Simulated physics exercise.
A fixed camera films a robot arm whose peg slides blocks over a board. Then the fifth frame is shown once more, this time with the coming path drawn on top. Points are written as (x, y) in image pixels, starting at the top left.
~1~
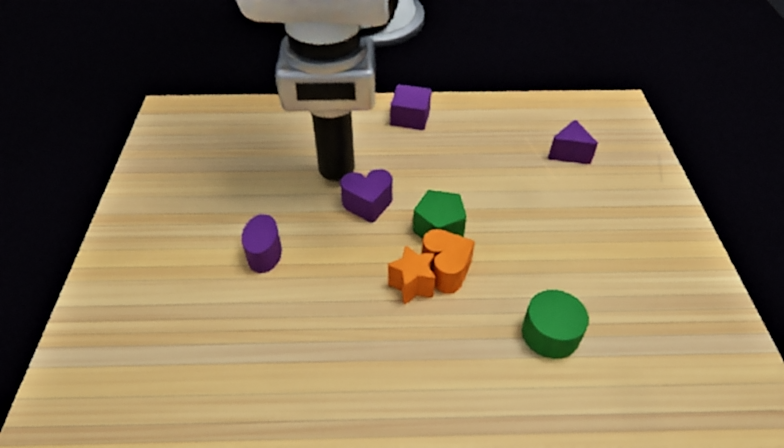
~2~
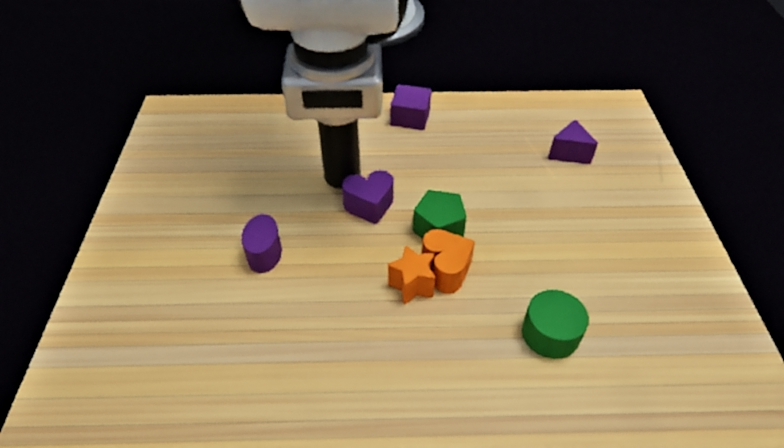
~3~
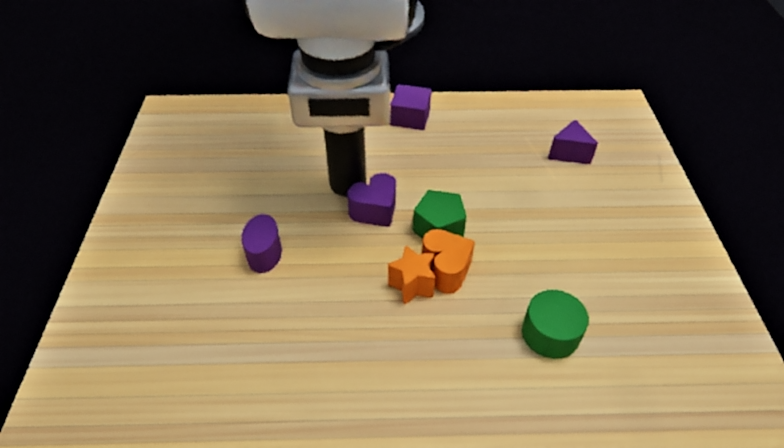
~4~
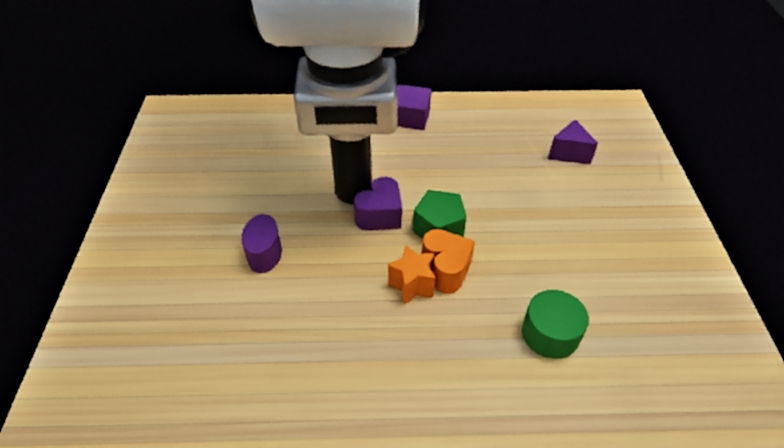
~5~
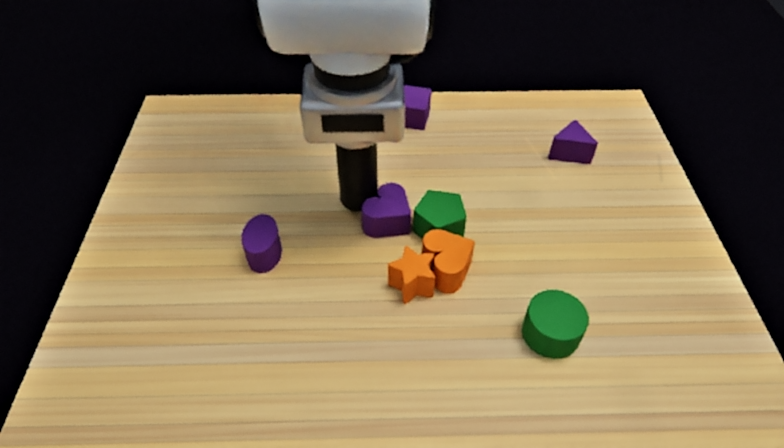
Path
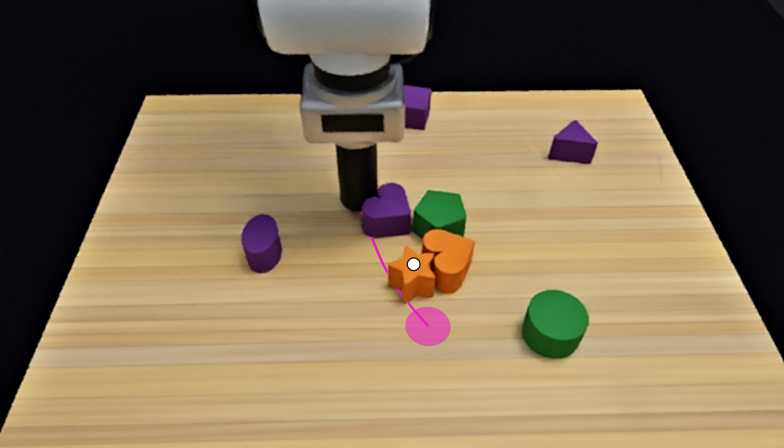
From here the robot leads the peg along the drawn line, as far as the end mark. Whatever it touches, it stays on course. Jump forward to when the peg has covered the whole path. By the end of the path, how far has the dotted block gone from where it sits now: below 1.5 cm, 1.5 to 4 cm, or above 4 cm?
The answer here is over 4 cm.
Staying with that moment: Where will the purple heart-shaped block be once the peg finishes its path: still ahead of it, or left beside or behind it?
In the end it is beside or behind the peg.
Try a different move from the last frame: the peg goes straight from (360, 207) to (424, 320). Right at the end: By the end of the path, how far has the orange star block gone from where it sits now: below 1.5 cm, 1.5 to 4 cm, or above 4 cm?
It will move more than 4 cm.
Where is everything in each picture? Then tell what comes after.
The first frame shows lower end of the peg (337, 170), tops of blocks, purple heart-shaped block (367, 183), orange star block (414, 264), green five-sided block (441, 207), orange heart-shaped block (449, 249).
The second frame shows peg (343, 177), purple heart-shaped block (369, 185).
The third frame shows peg (348, 185), purple heart-shaped block (375, 190).
The fourth frame shows peg (354, 192), purple heart-shaped block (380, 195).
The fifth frame shows peg (359, 199), purple heart-shaped block (388, 201), orange star block (414, 264), green five-sided block (441, 207), orange heart-shaped block (449, 249).
The drawn path runs from (360, 207) via (383, 264), ending at (428, 326); the dot is on the orange star block.
The first path, step by step. One third of the way, peg (375, 238); purple heart-shaped block (413, 229), turned 30° anticlockwise; orange star block (417, 269); green five-sided block (452, 209), turned 30° anticlockwise; orange heart-shaped block (457, 254).
Two thirds of the way, peg (395, 279); purple heart-shaped block (423, 237), turned 70° anticlockwise; orange star block (432, 277), turned 55° clockwise; green five-sided block (453, 208), turned 30° anticlockwise; orange heart-shaped block (468, 258).
At the end, peg (429, 319); purple heart-shaped block (423, 237), turned 70° anticlockwise; orange star block (467, 294), turned 15° clockwise; green five-sided block (453, 208), turned 30° anticlockwise; orange heart-shaped block (476, 259), turned 15° anticlockwise.
